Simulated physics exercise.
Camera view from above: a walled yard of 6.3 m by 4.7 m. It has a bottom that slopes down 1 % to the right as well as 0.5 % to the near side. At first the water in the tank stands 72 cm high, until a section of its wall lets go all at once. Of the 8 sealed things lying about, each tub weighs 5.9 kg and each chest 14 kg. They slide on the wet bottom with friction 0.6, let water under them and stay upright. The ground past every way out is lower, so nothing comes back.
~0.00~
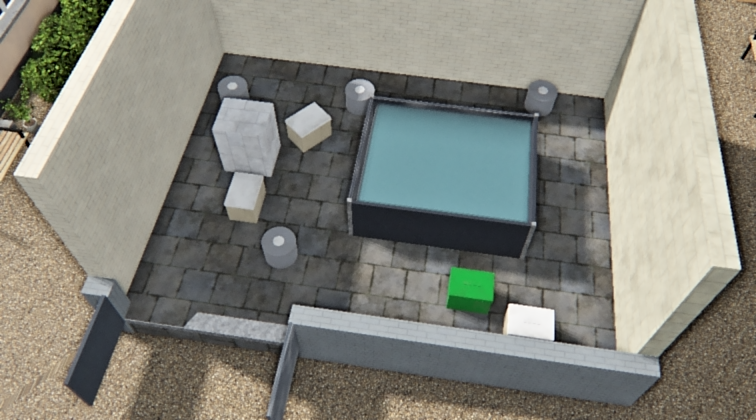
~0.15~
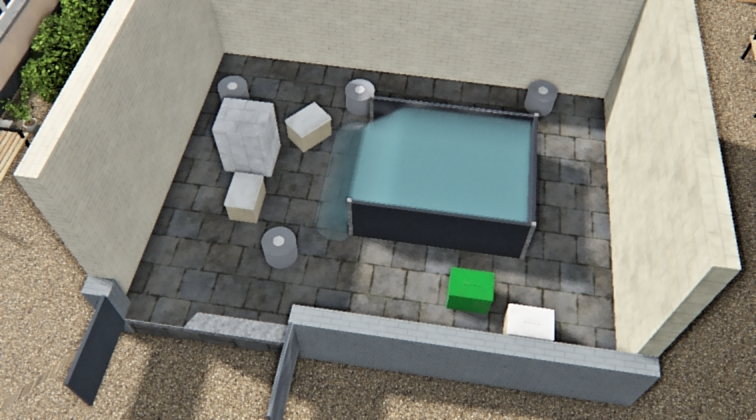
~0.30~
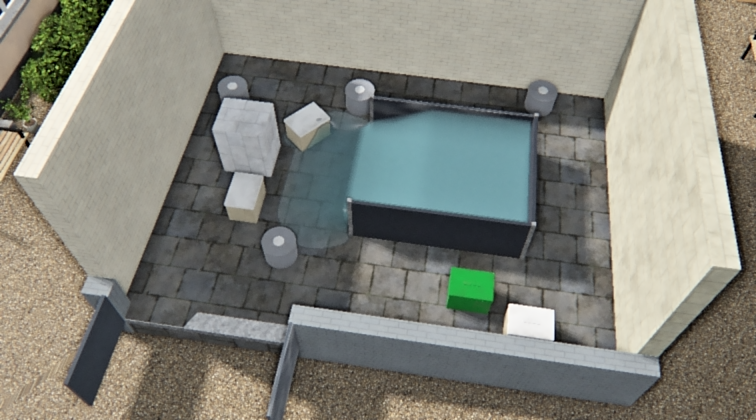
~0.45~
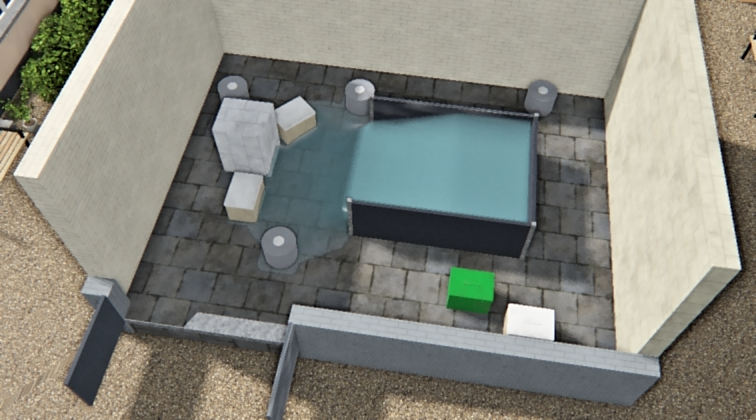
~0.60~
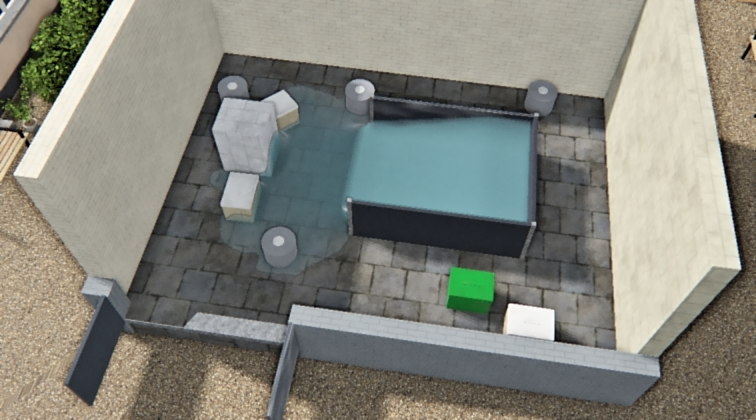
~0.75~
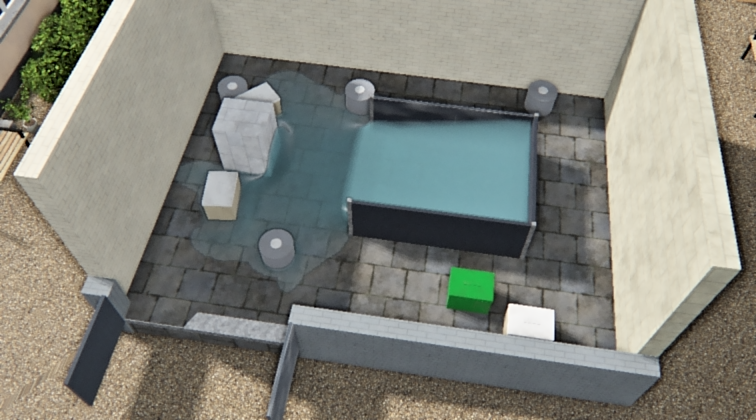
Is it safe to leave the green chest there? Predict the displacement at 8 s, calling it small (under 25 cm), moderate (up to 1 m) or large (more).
The displacement is small.
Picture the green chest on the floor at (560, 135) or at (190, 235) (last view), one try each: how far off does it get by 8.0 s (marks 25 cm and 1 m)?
From the first place it goes well off; from the second it goes well off.
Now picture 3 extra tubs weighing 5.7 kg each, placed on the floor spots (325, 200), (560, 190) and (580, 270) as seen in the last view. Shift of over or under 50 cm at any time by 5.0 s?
Beyond it, within it, within it.
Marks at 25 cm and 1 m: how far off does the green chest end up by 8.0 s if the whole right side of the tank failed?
From there, the green chest gets swept far.
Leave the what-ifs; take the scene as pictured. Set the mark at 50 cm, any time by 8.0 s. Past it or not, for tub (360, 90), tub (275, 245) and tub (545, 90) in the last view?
Beyond, beyond, beyond.
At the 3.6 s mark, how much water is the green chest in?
The depth there is around 0 cm.
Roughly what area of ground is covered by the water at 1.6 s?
Roughly 16 m2.
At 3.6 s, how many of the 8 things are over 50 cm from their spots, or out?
At that moment it comes to 3.
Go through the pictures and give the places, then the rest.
The first frame shows the green chest at (472, 284) rests on the ground; water covers 4.1 m2; 0 of 8 have shifted.
The second frame shows the green chest at (472, 284) rests on the ground; 5.2 m2 under water; 0 of 8 have shifted.
The third frame shows the green chest at (472, 284) rests on the ground; 6.5 m2 under water; 0 of 8 have shifted.
The fourth frame shows the green chest at (472, 284), on the bottom; water covers 7.6 m2; 1 of 8 have shifted.
The fifth frame shows the green chest at (472, 284) rests on the ground; water covers 8.9 m2; 2 of 8 have shifted.
The sixth frame shows the green chest at (472, 284) rests on the ground; 10.4 m2 under water; 2 of 8 have shifted.
After 1.6 s the green chest is near (472, 284), 0.0 m from its start, aground; 0 of 8 are out; 3 afloat.
After 3.6 s the green chest is near (472, 284), 0.0 m from its start, aground; 2 of 8 are out; 2 afloat.
After 5.6 s the green chest is near (472, 284), 0.0 m from its start, aground; 2 of 8 are out; 4 afloat.
After 8.0 s the green chest is near (472, 284), 0.0 m from its start, aground; 3 of 8 are out; 3 afloat.
